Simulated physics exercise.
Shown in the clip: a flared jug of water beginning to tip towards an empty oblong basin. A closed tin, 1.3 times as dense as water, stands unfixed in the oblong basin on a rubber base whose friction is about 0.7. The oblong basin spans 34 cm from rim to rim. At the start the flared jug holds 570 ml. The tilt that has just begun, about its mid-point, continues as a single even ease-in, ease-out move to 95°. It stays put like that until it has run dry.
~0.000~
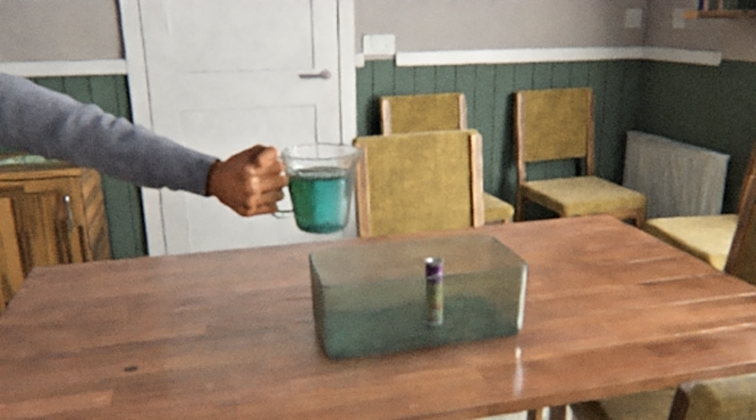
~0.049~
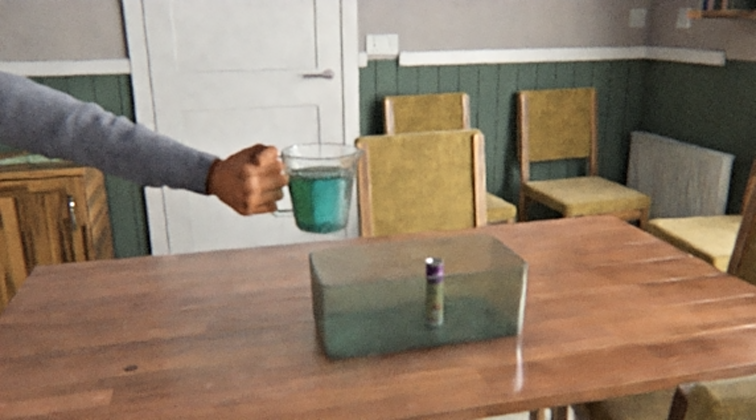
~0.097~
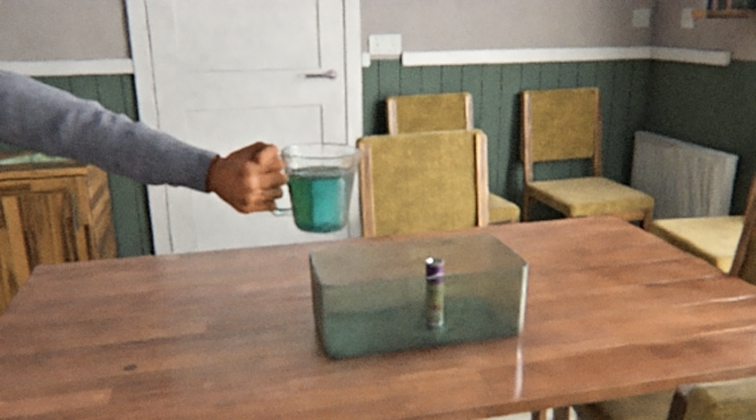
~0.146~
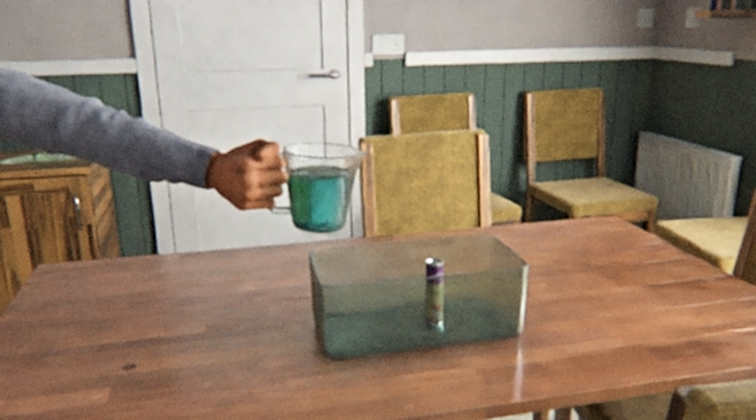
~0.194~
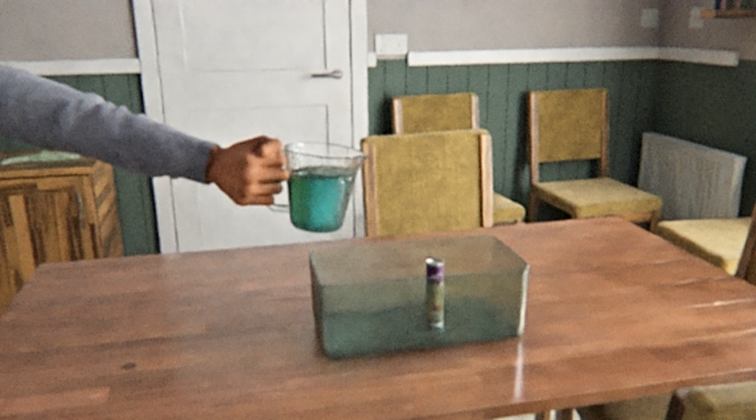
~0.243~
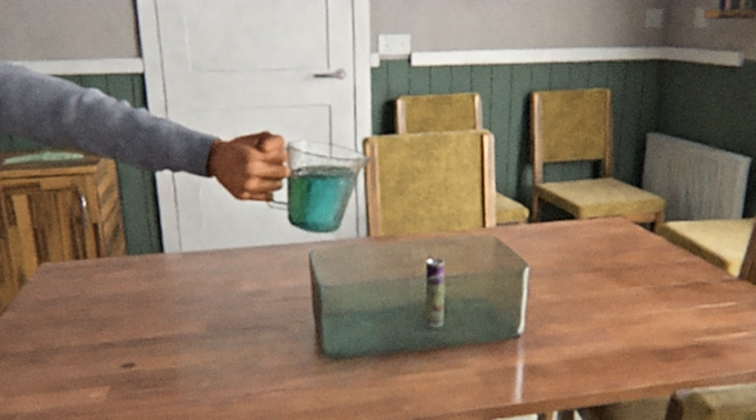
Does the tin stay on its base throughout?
Yes, it stays on its base.
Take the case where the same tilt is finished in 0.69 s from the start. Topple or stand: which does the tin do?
Result: Tin still standing.
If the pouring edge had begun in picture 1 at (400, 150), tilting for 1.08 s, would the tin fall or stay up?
Then it tips over.
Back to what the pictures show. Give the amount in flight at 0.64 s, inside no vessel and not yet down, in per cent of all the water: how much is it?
Some 12 per cent.
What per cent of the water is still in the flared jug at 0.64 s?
Roughly 88 per cent.
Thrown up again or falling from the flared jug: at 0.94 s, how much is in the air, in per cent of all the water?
It comes to some 20 percent of the total.
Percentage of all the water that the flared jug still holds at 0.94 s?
Share remaining: Approx. 34 %.
Then, 0.64 s in, the tilt is 62° and 88 per cent is still to pour; the tin stands where it began.
Then, 0.94 s in, the tilt is 91° and 34 per cent is still to pour; the tin stands where it began.
Then, 1.25 s in, the tilt is 95° and 4 per cent is still to pour; the tin stands where it began.
Then, 1.58 s in, the tilt is 95° and 0 per cent is still to pour; the tin stands where it began.
Finally, the tin stands where it began.
